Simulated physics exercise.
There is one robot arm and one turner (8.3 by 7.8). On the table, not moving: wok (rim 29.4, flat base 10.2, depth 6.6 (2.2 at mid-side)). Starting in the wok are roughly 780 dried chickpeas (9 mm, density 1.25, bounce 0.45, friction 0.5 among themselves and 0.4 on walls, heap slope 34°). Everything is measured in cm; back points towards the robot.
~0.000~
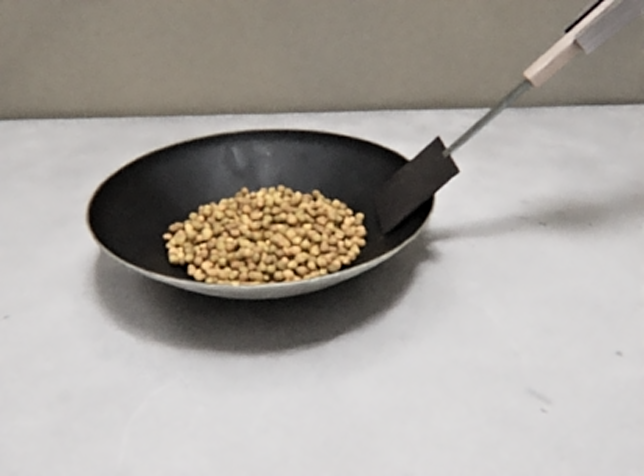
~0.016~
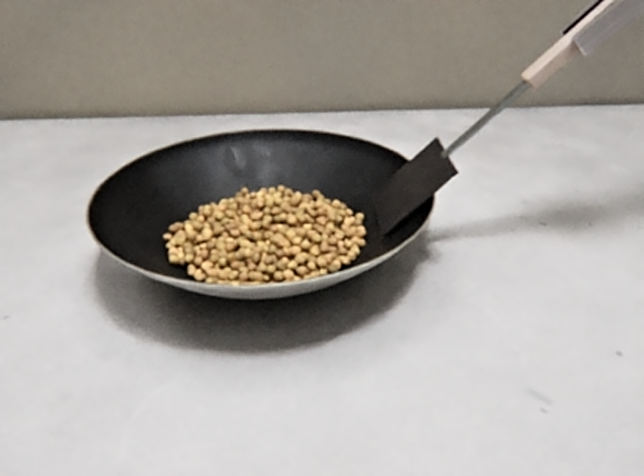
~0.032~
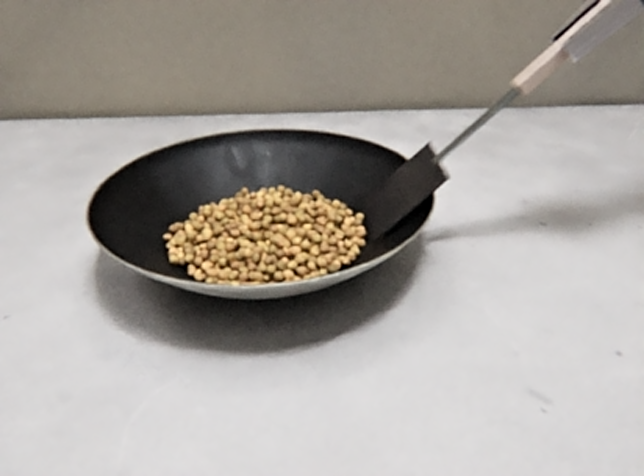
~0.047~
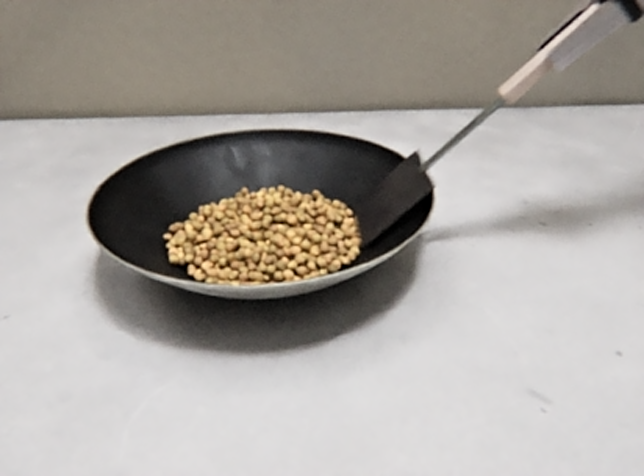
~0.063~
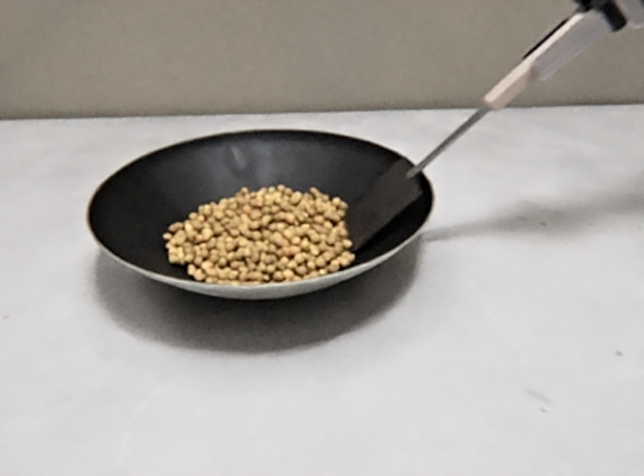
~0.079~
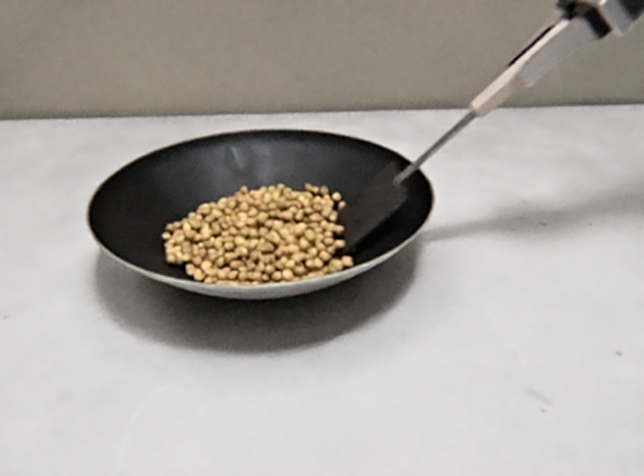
A dark, flat turner with a pale handle, held by a robot arm partly visible at the upper right, slides down and left into a wok on a light grey tabletop, seen from slightly above. The black wok with a pale rim holds a heap of tan chickpeas before a beige-grey wall. The blade slips against the heap's right edge, nudging chickpeas slightly leftward, while the wok and camera stay still.
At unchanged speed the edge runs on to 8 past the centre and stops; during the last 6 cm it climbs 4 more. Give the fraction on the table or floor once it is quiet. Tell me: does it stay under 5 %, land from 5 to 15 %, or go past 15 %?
It lands from 5 to 15 %.
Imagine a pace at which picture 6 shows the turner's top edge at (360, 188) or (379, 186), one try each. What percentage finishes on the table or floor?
First try around 25 %, second try around 20 %.
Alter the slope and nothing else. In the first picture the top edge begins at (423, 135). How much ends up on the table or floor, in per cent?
Some 10 per cent.
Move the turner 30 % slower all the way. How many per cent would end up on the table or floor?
I'd expect near 0 per cent.
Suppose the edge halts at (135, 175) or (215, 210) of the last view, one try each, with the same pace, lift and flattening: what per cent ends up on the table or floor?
First try roughly 20 percent, second roughly 0 percent.
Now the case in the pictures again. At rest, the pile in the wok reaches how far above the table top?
Top of the heap: Roughly 6.5 cm above the table top.
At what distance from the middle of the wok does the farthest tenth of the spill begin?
I'd put it at about 45 centimetres.
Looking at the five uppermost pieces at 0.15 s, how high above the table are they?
Estimated height above table: Approx. 4 cm.
By 0.15 s, sloping 45°, highest piece 4 above the table; 783 in the wok.
By 0.22 s, sloping 45°, highest piece 6 above the table; 783 in the wok.
By 0.46 s, sloping 45°, highest piece 7 above the table; 701 in the wok, 67 on the table or floor, 15 on the blade or in flight.
By 1.51 s, sloping 45°, highest piece 6 above the table; 700 in the wok, 83 on the table or floor.
Final count, 700 in the wok, 83 on the table or floor. That is 11 % on the table or floor.
